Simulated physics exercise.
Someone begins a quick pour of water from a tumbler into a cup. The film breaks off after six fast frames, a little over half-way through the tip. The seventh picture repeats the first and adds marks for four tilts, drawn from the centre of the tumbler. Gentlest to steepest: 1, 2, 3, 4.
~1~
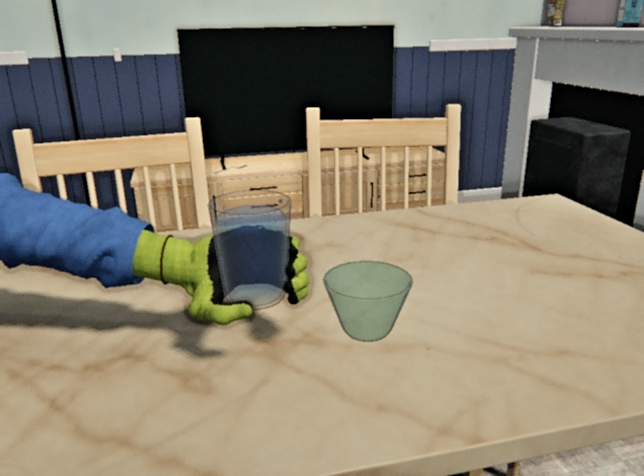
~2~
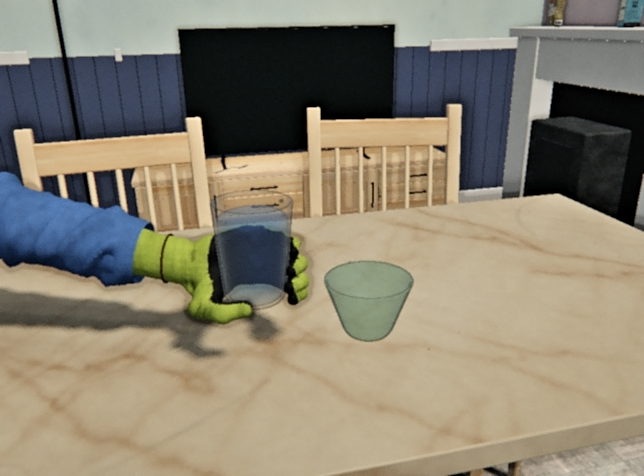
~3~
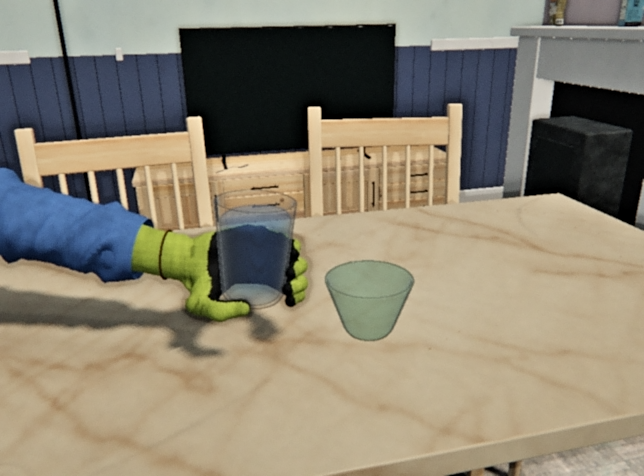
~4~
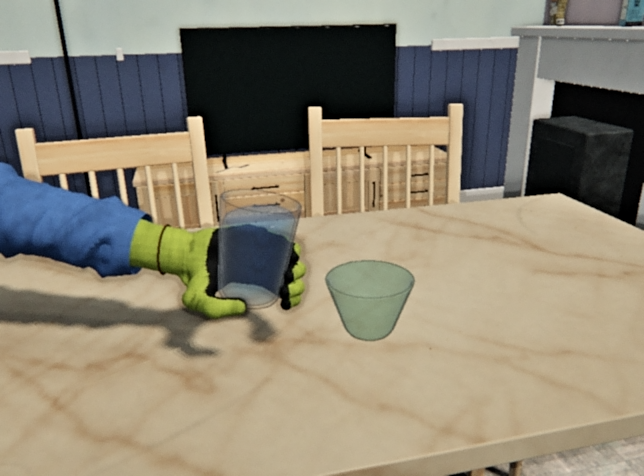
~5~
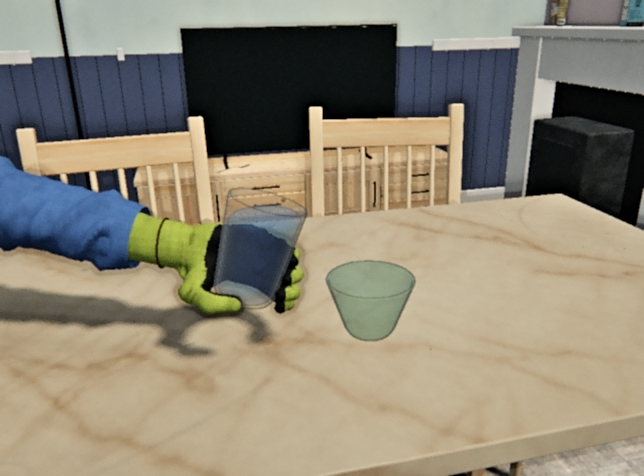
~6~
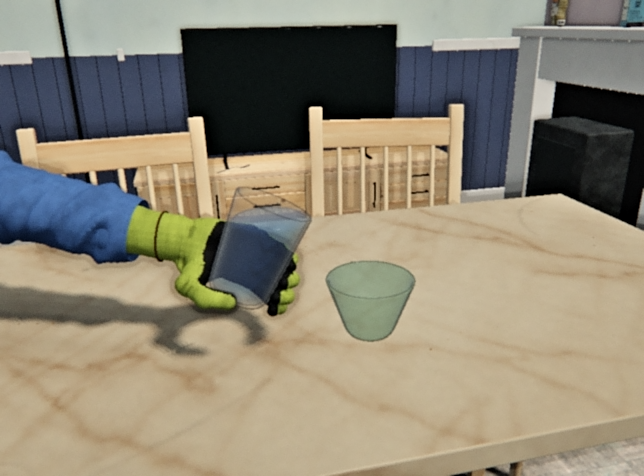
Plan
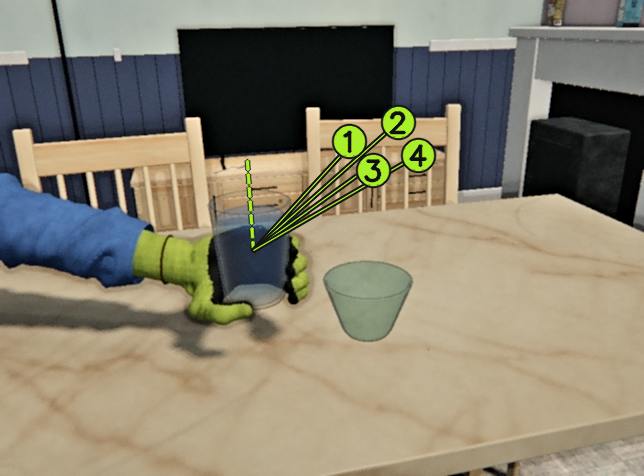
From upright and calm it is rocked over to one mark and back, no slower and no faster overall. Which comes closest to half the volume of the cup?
Take 4.
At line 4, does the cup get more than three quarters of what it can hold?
No, it does not.
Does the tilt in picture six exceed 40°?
No, it does not.
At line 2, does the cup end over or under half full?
Under half.
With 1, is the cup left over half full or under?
Under.
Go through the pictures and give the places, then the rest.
Upright, lip at (287, 198); rim of the cup round (368, 278); nothing has left yet.
Upright, lip at (289, 198); nothing has left yet.
Tipped about 5°, lip at (293, 200); nothing has left yet.
Tipped about 11°, lip at (298, 204); nothing has left yet.
Tipped about 18°, lip at (304, 209); nothing has left yet.
Tipped about 25°, lip at (309, 215); nothing has left yet.
On the marked copy, 1 at (339, 156); 2 at (385, 133); 3 at (356, 176); 4 at (403, 163).
For line 1, the cup ends with about 18 % of what it can hold.
For line 2, the cup ends with about 28 % of what it can hold.
For line 3, the cup ends with about 37 % of what it can hold.
For line 4, the cup ends with about 49 % of what it can hold.
